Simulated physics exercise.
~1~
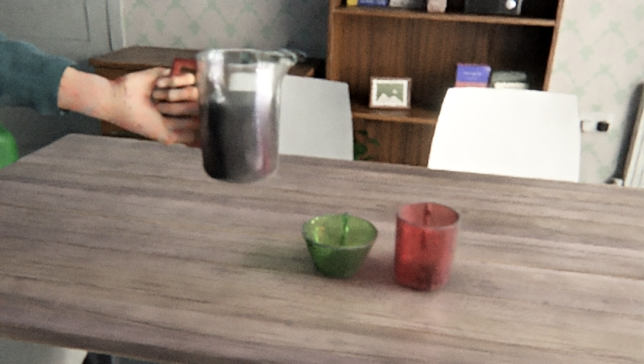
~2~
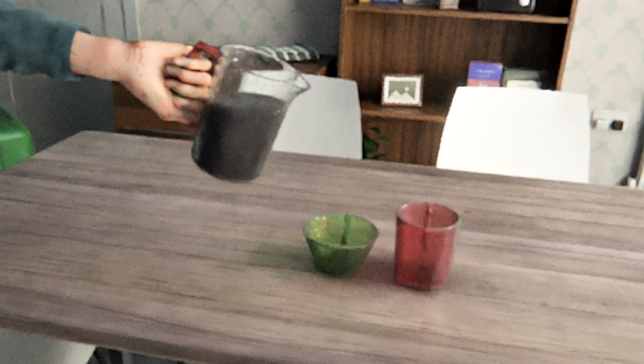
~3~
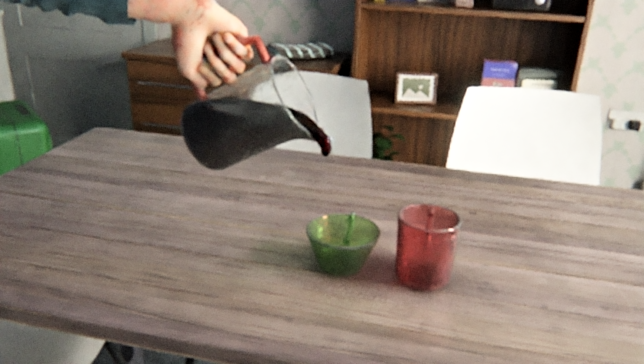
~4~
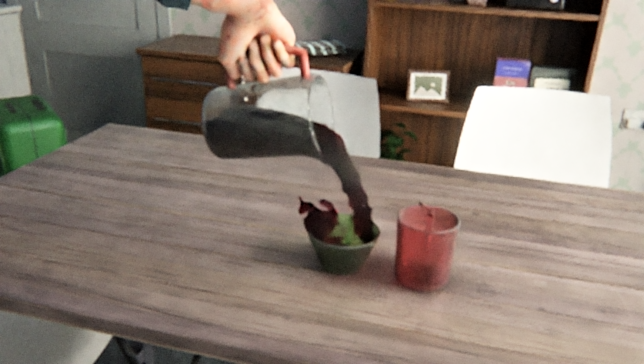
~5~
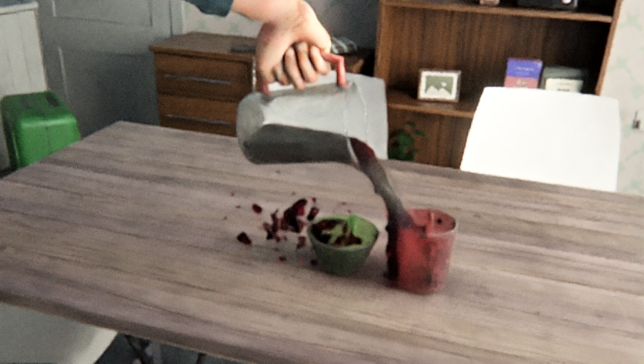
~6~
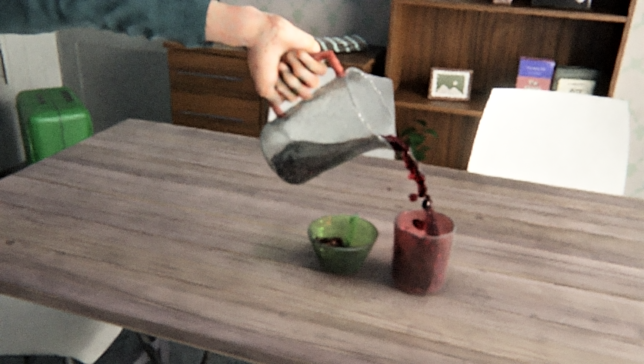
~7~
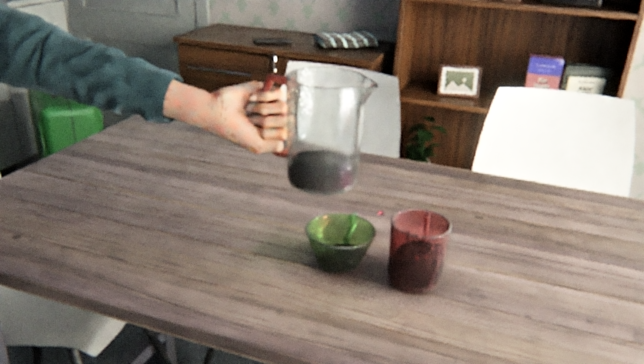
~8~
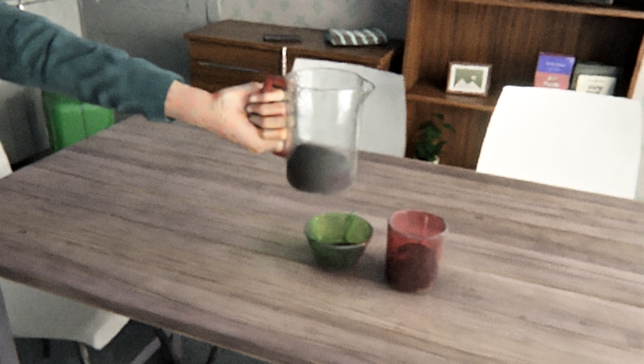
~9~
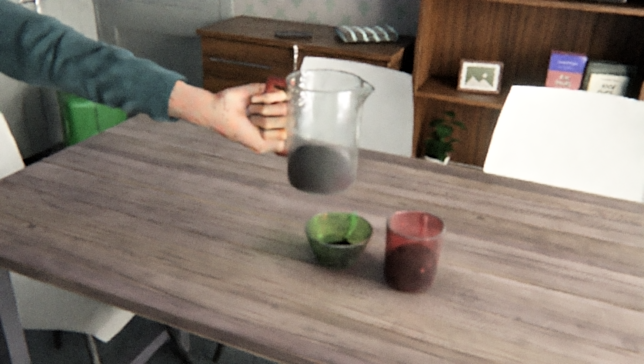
A hand sweeping a tilted glass jug over a green cup and red mug, splashing dark red liquid, then holding it level.
